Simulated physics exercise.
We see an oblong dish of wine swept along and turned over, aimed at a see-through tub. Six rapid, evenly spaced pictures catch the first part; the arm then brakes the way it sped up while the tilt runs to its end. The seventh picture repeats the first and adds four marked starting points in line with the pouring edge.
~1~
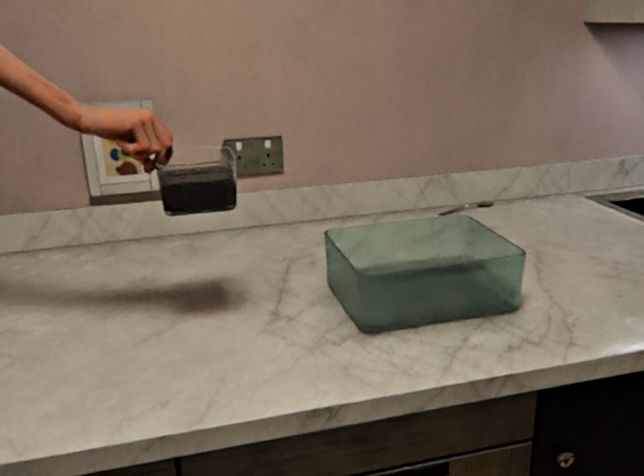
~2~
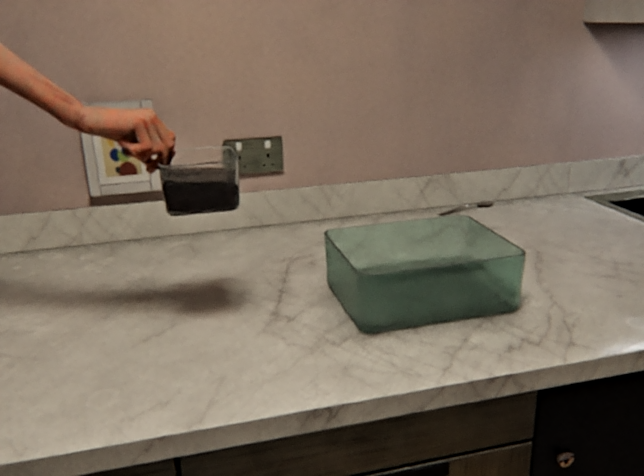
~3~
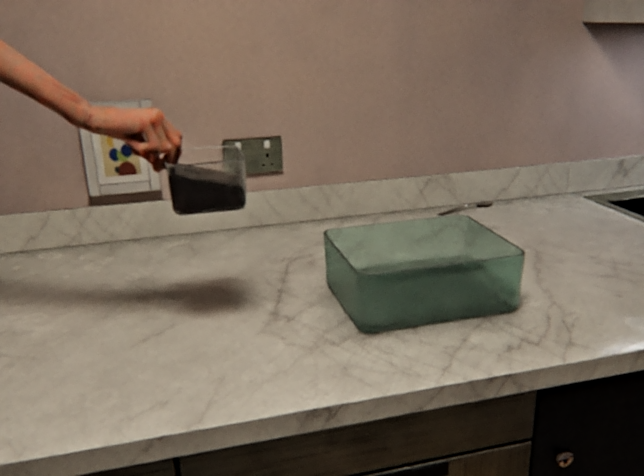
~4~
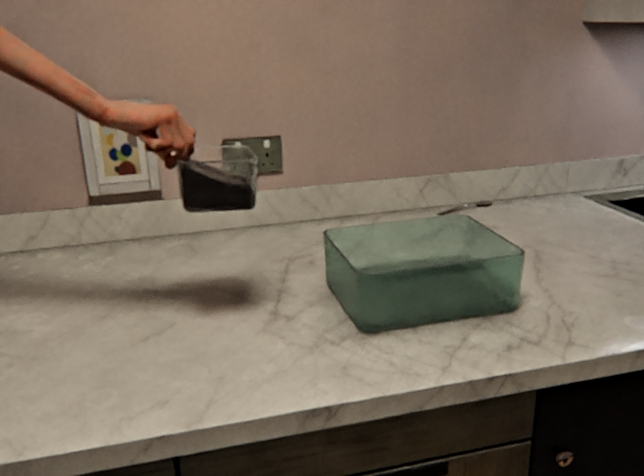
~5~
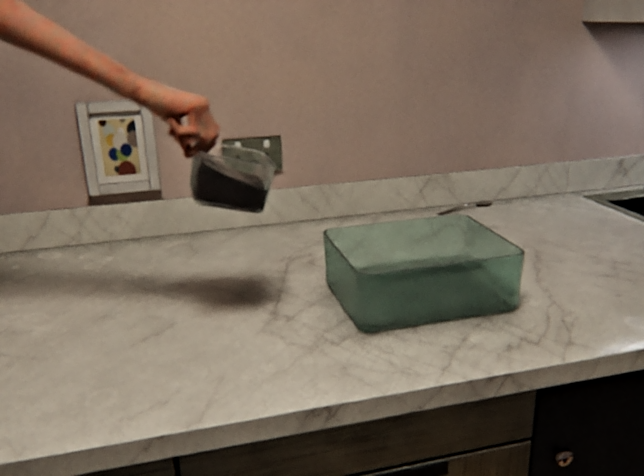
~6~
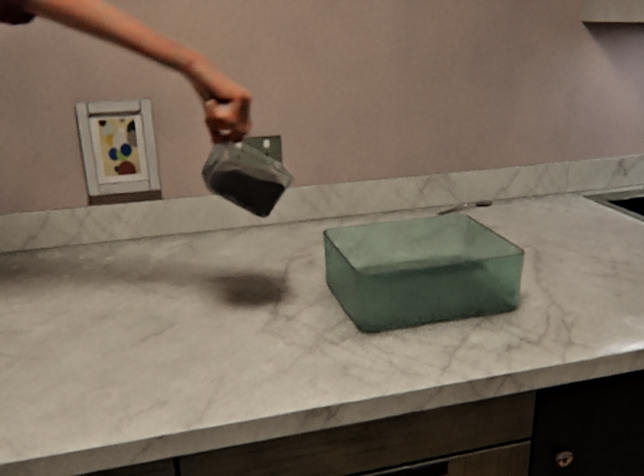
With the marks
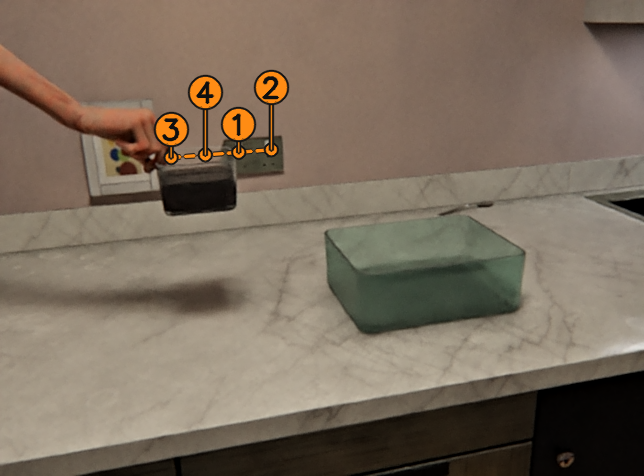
A kitchen with a pale marble worktop against a pinkish wall is seen from slightly above by a still camera. A hand at the left holds a clear rectangular dish of dark liquid, with a colourful framed picture and a socket behind it, and a see-through green tub sits right of centre. The hand carries the dish rightward, slowly at first, then rises and tilts it toward the tub.
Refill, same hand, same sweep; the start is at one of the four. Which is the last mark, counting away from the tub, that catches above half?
4 will do.
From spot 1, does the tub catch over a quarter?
Yes, it does.
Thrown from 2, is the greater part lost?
No, not at all.
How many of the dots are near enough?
Three of them.
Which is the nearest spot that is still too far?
That is spot 3.
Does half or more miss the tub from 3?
Yes, that goes wrong.
On the marked copy, 1 at (238, 152); 2 at (271, 149); 3 at (171, 157); 4 at (205, 154).
With 1, about 84 % lands in the tub, 5 % falls short and 11 % goes beside or beyond.
With 2, about 84 % lands in the tub, 2 % falls short and 13 % goes beside or beyond.
With 3, about 2 % lands in the tub, 96 % falls short.
With 4, about 80 % lands in the tub, 14 % falls short and 7 % goes beside or beyond.
